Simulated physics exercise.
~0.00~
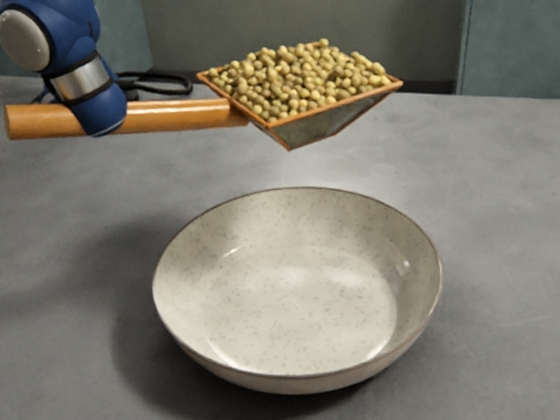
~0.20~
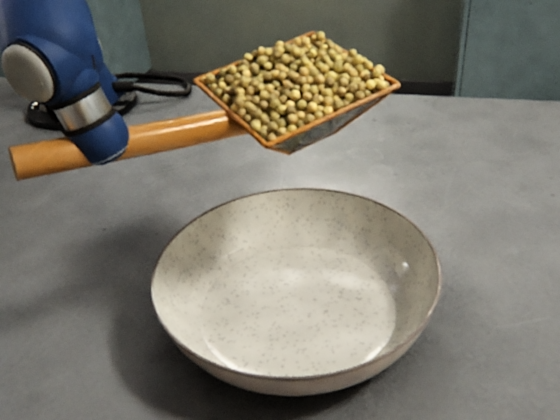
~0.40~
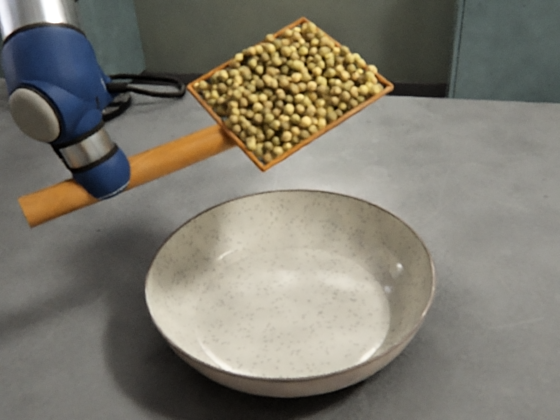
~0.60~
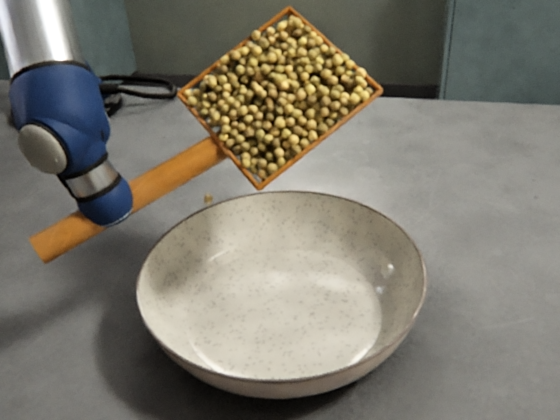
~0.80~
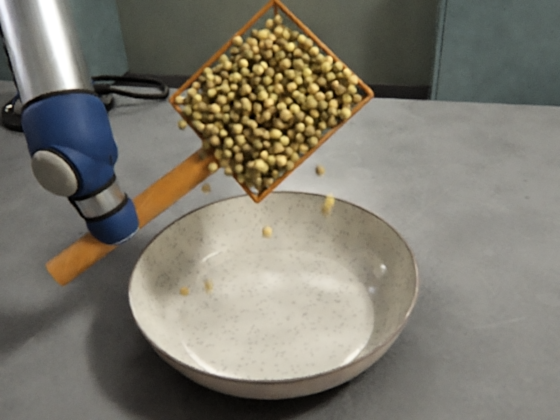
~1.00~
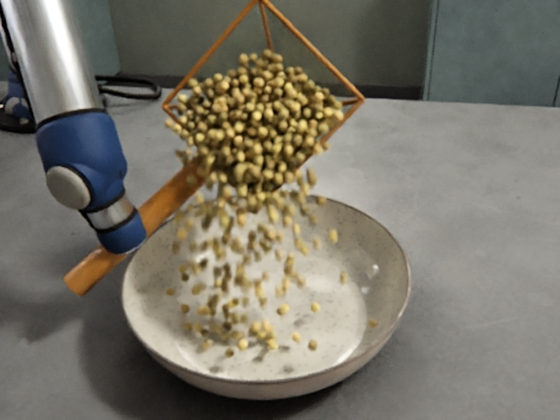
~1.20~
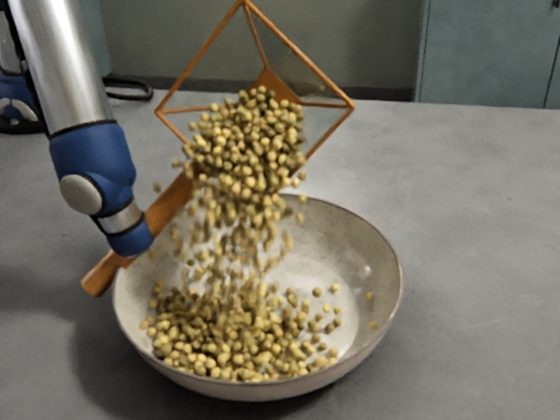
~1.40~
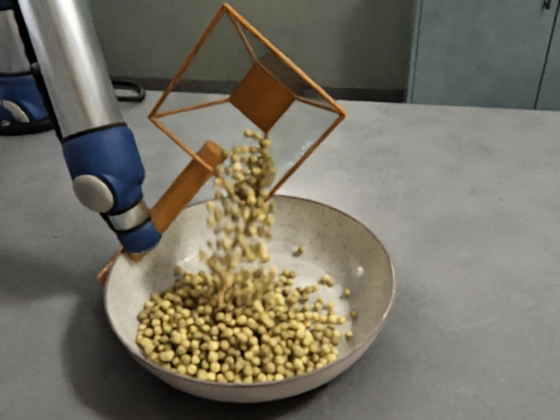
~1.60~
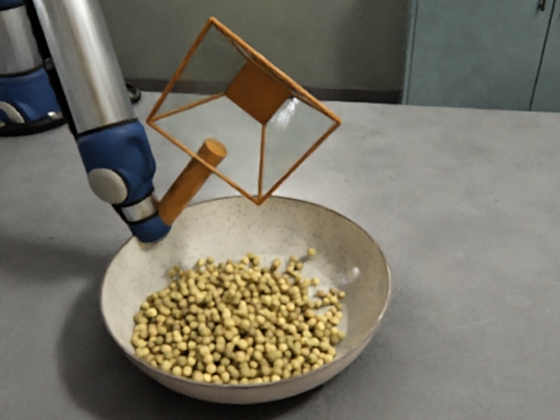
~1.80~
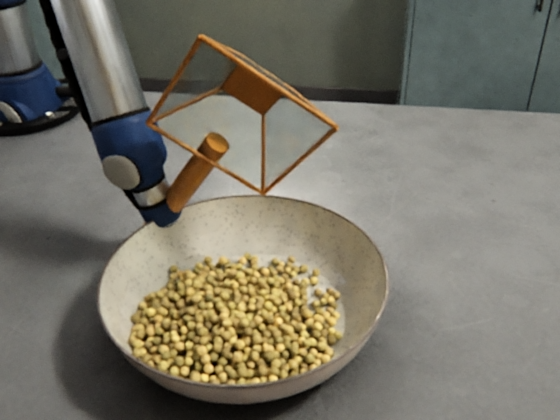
Robotic arm tilting a square, orange-edged scoop of soya beans, pouring them into a speckled bowl until the scoop is empty.
